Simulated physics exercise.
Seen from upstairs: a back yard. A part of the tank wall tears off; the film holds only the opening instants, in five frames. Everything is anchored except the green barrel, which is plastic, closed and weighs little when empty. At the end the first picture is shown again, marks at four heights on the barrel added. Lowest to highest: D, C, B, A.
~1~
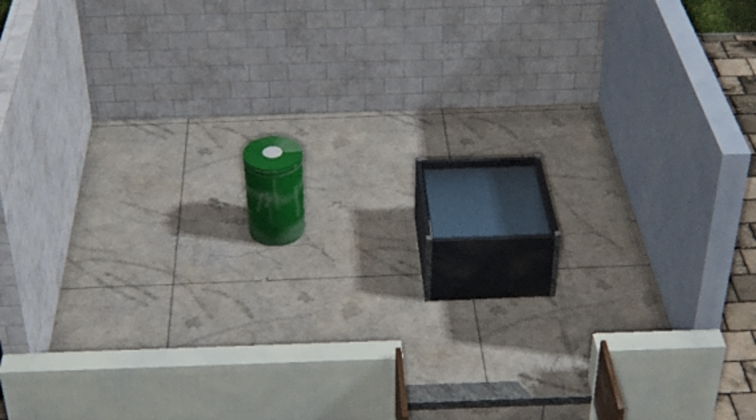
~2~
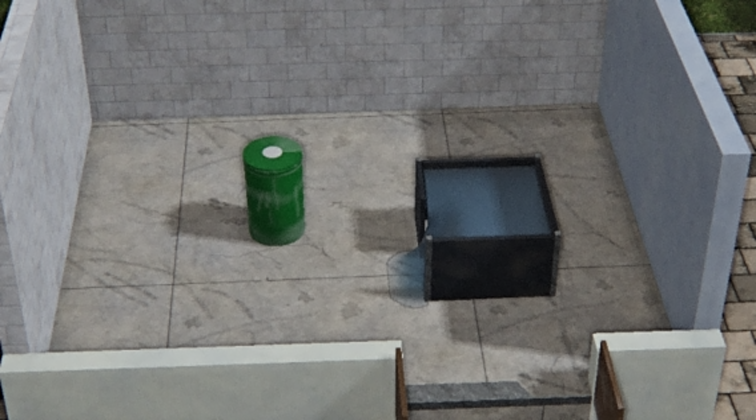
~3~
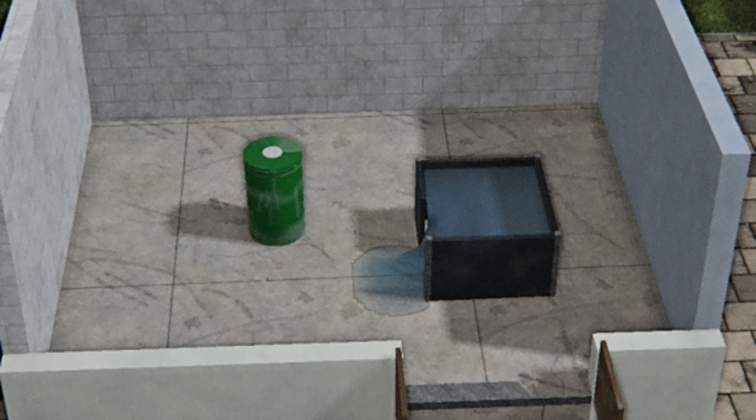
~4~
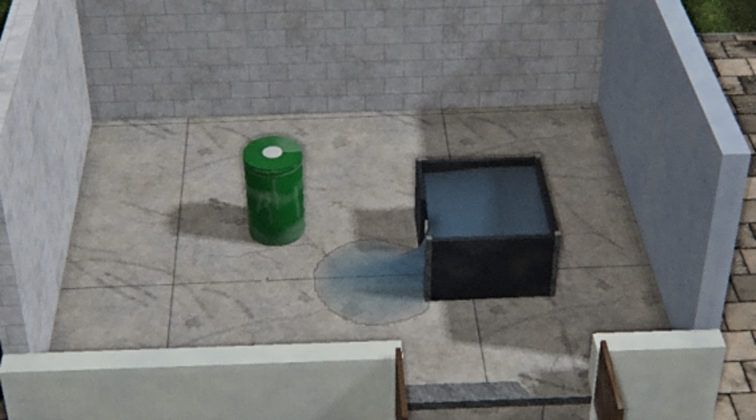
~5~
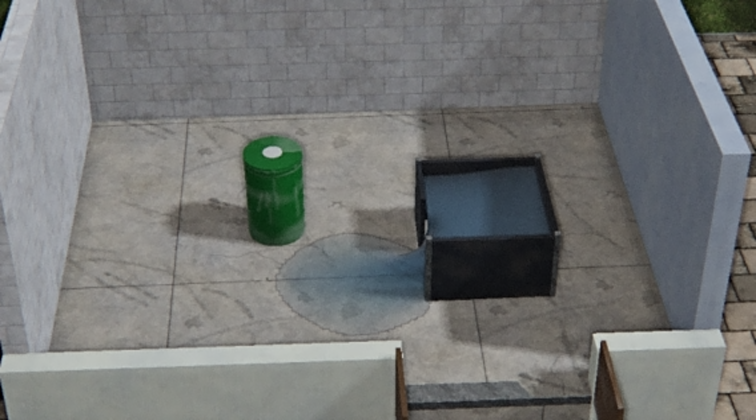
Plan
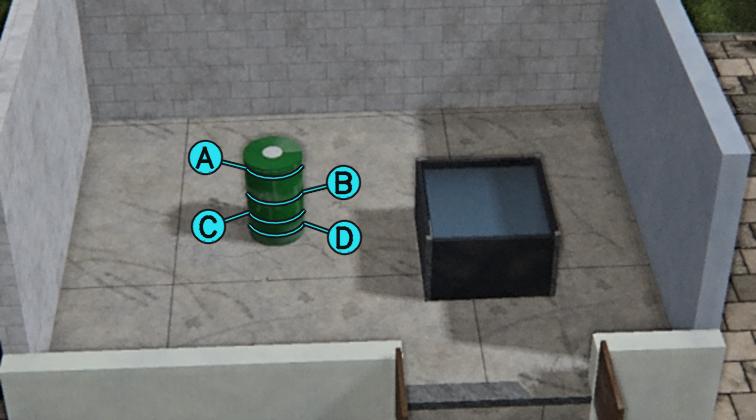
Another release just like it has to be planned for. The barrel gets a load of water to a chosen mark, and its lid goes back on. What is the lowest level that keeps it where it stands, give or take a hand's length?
Use mark D.
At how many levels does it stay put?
All of the four.
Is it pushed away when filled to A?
No, that is safe.
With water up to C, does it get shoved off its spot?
No, that is safe.
On the marked copy, A at (274, 178); B at (275, 204); C at (276, 223); D at (276, 235); from the bottom up D, C, B, A.
With A, it does not move.
With B, it does not move.
With C, it does not move.
With D, it does not move.
